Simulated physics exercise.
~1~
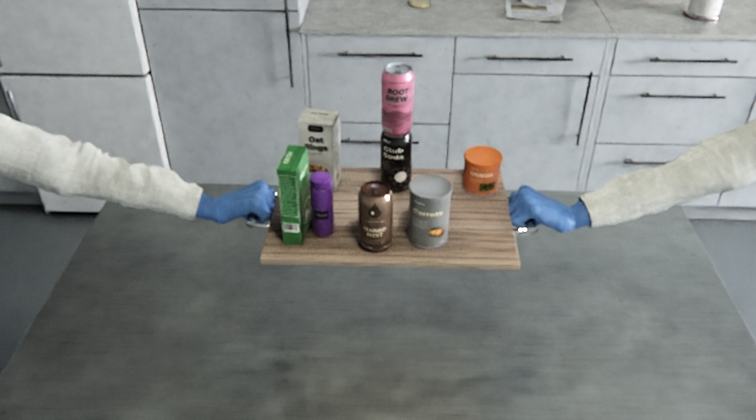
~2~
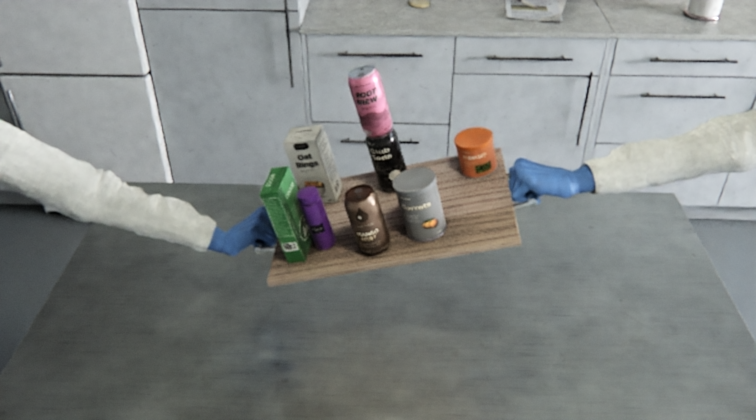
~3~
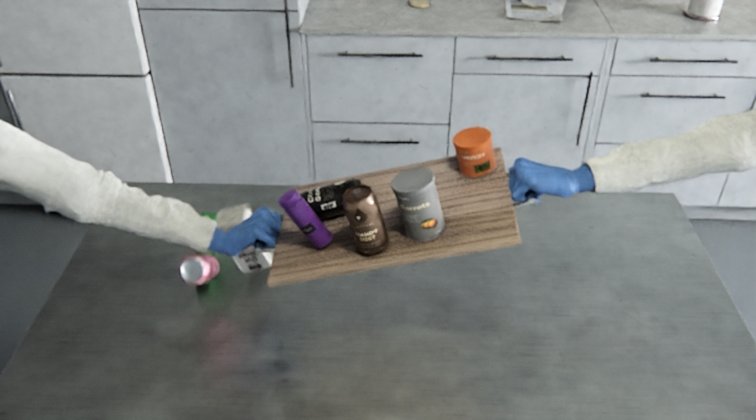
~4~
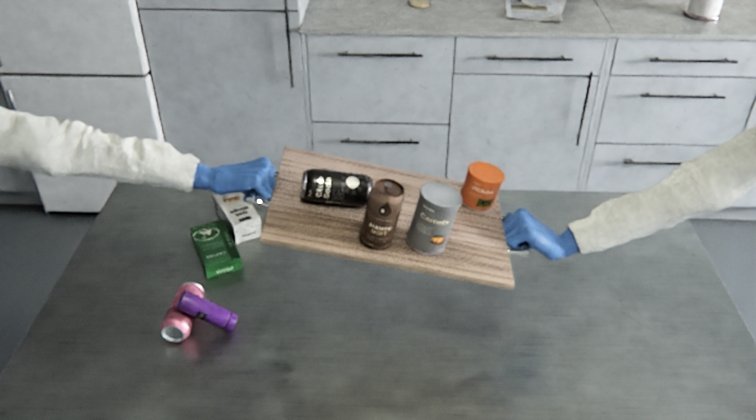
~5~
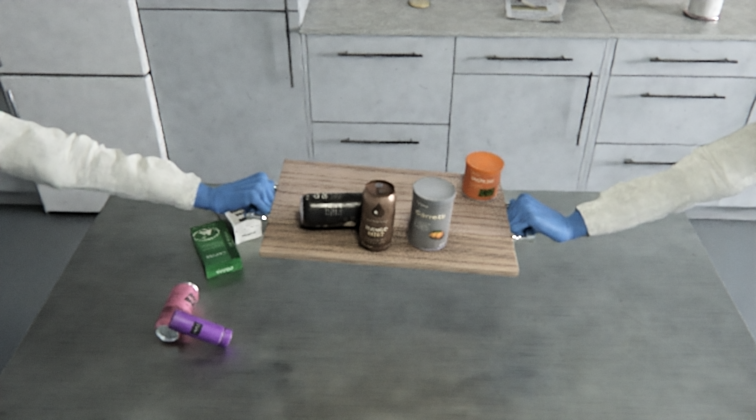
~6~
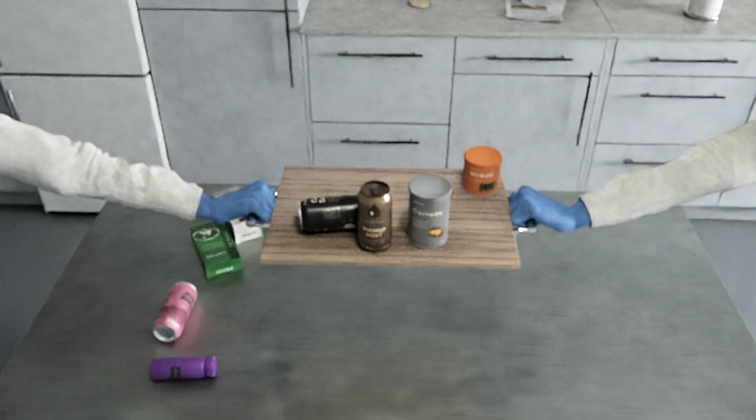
Two blue-gloved hands tipped a loaded wooden board down to the left, sending the pink can, white carton, green packet and then the purple shaker onto the table, before tilting it right and levelling it with the black can lying toppled beside three upright containers.
